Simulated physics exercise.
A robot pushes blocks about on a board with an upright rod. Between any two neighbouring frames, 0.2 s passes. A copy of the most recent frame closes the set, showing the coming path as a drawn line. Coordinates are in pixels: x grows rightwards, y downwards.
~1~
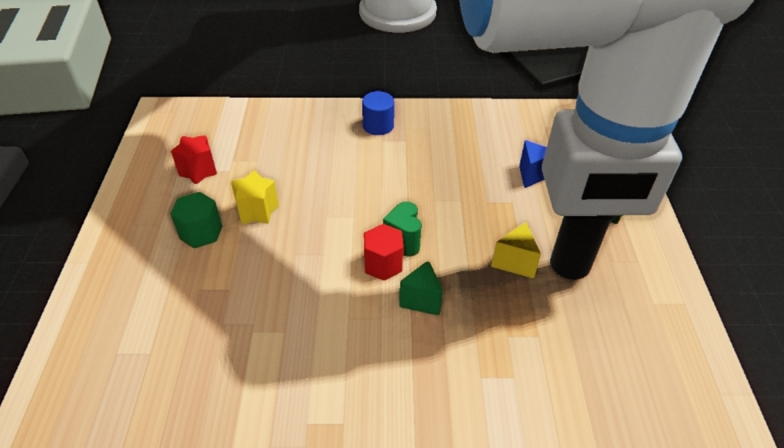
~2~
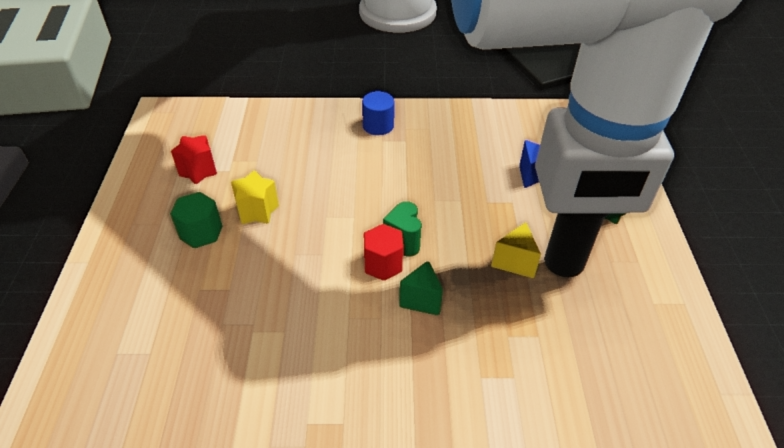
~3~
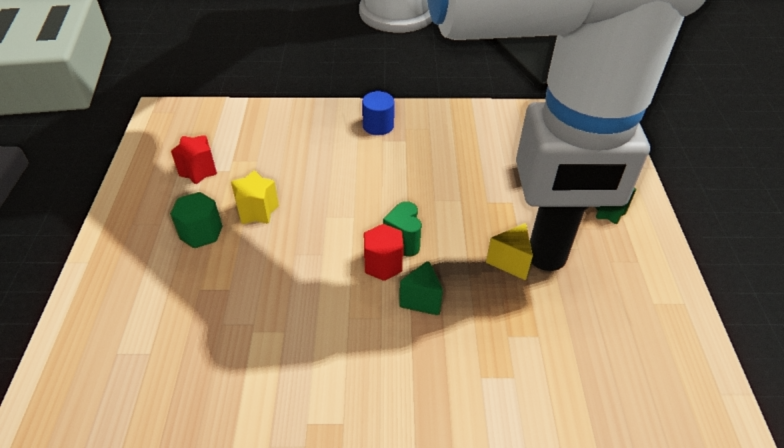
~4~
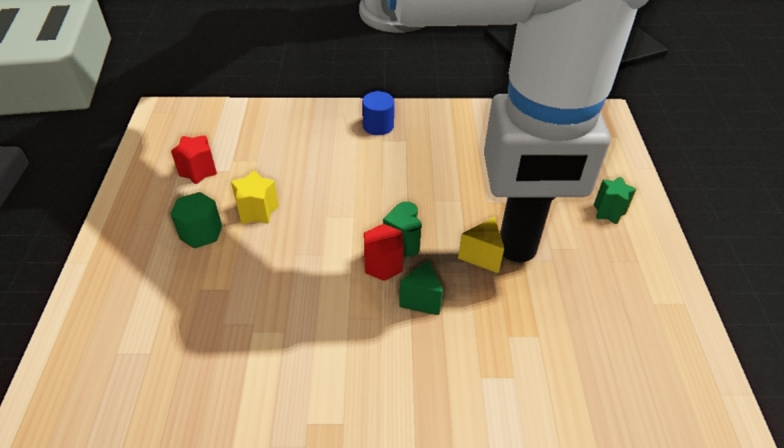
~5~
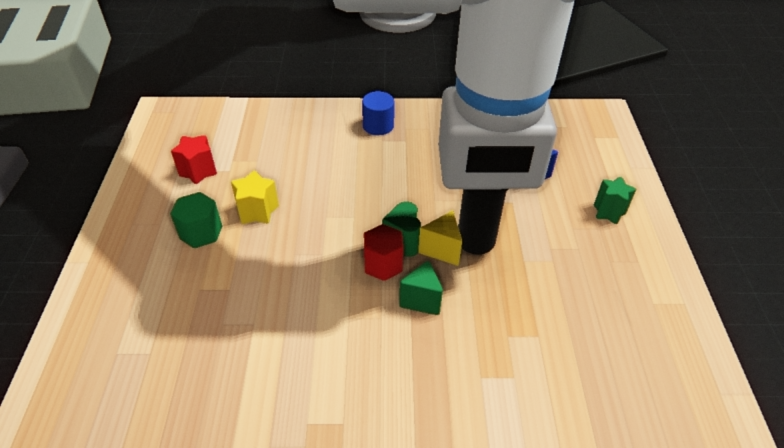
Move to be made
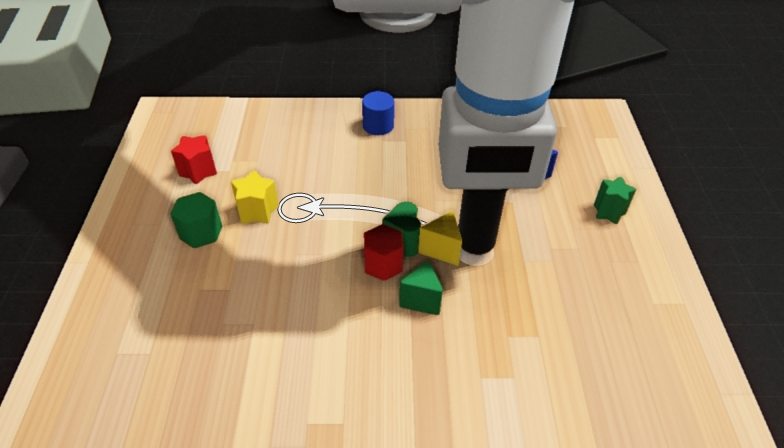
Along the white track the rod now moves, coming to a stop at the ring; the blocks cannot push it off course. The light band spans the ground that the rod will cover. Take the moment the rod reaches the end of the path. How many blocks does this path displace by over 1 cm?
Total moved: Two.
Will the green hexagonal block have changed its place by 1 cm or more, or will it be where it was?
At the end of the path, it will still be in place.
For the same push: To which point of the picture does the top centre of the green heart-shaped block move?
I expect it at (378, 210).
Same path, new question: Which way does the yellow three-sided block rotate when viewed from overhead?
Viewed from above: Anti-clockwise.
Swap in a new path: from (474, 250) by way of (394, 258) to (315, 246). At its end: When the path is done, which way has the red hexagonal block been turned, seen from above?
Twists anticlockwise.
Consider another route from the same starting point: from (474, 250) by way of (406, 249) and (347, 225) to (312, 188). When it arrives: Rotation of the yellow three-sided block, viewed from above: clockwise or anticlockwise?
Counter-clockwise, from overhead.
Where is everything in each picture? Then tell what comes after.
The first frame shows rod's lower end (570, 264); green hexagonal block (193, 206); yellow star (252, 185); green heart-shaped block (404, 216); yellow three-sided block (521, 238).
The second frame shows rod (564, 262); blocks still.
The third frame shows rod (547, 256); yellow three-sided block (516, 238).
The fourth frame shows rod (517, 248); yellow three-sided block (487, 232).
The fifth frame shows rod (476, 240); green hexagonal block (193, 206); yellow star (252, 185); green heart-shaped block (404, 216); yellow three-sided block (445, 225).
Drawn move, from (474, 250) over (420, 222) and (360, 208) to (298, 208).
On the path given first. One third of the way, rod (420, 211); green heart-shaped block (393, 213); yellow three-sided block (426, 227), turned 45° anticlockwise.
Two thirds of the way, rod (359, 197); green heart-shaped block (378, 210), turned 70° anticlockwise; yellow three-sided block (426, 227), turned 45° anticlockwise.
At the end, rod (296, 197); green hexagonal block still; yellow star still; green heart-shaped block (378, 210), turned 70° anticlockwise; yellow three-sided block (426, 227), turned 45° anticlockwise.
